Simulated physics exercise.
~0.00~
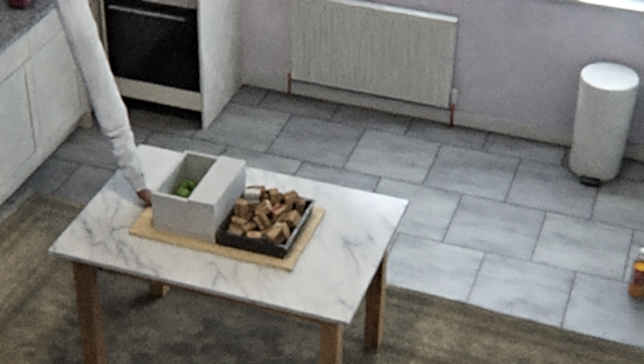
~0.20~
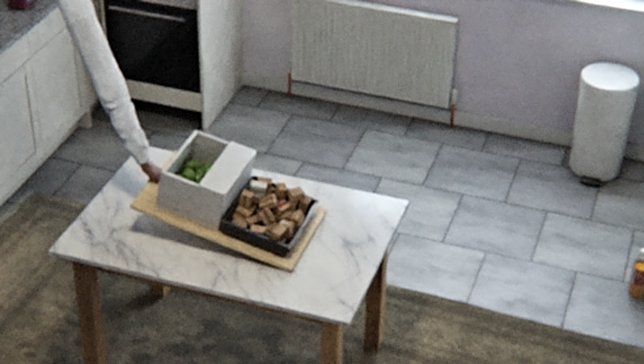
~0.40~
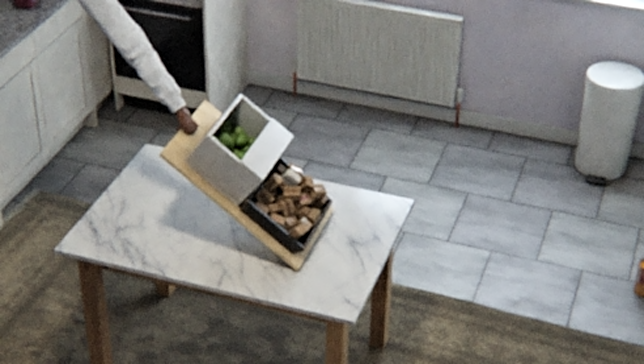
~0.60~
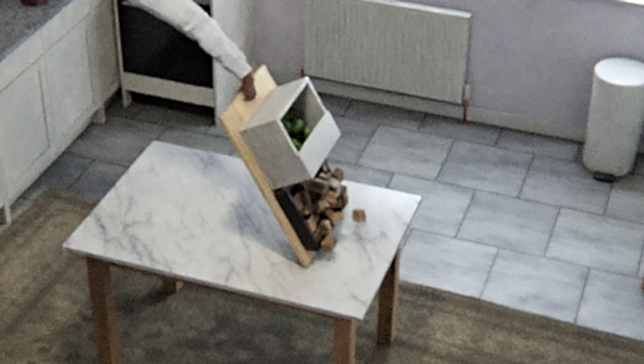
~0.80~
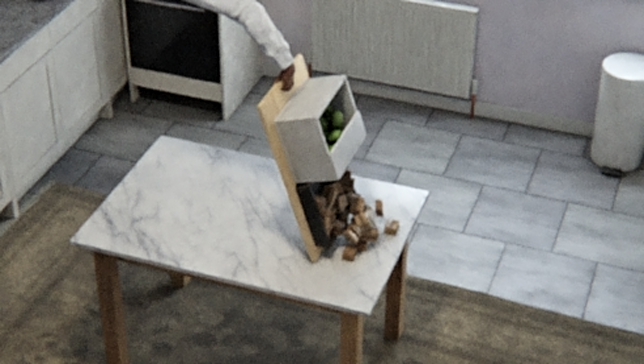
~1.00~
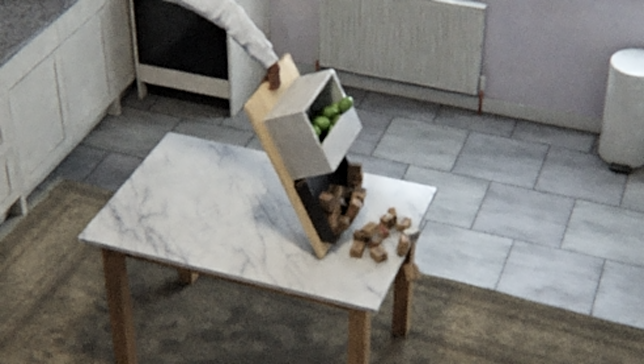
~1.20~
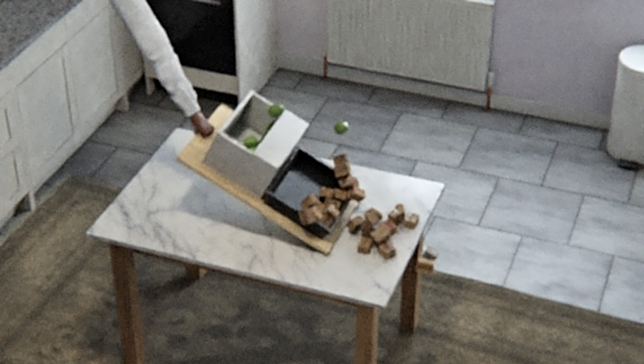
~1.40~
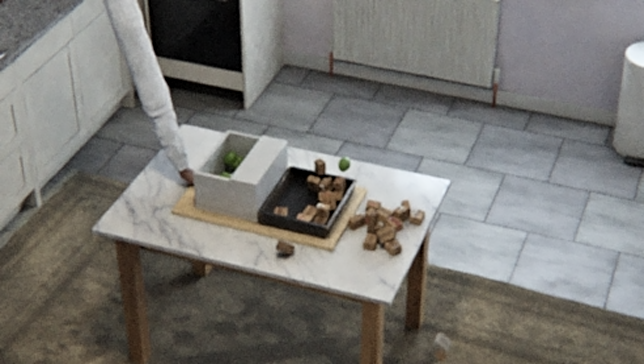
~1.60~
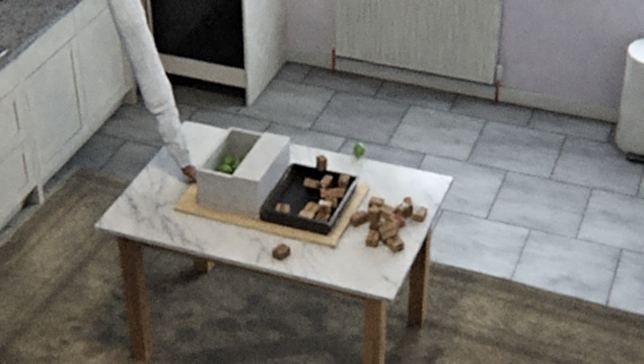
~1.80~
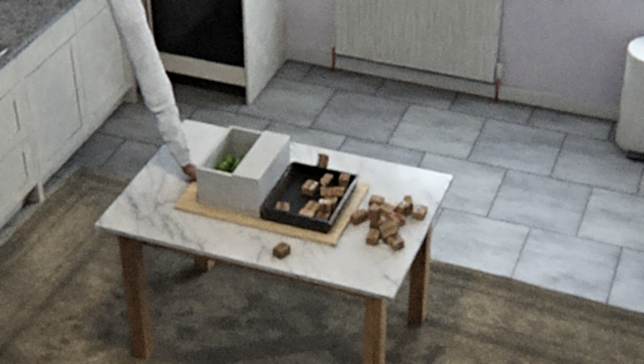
Hand tilting a board with two baskets steeply on a marble-topped table, spilling many brown parcels, then lowering it flat again.
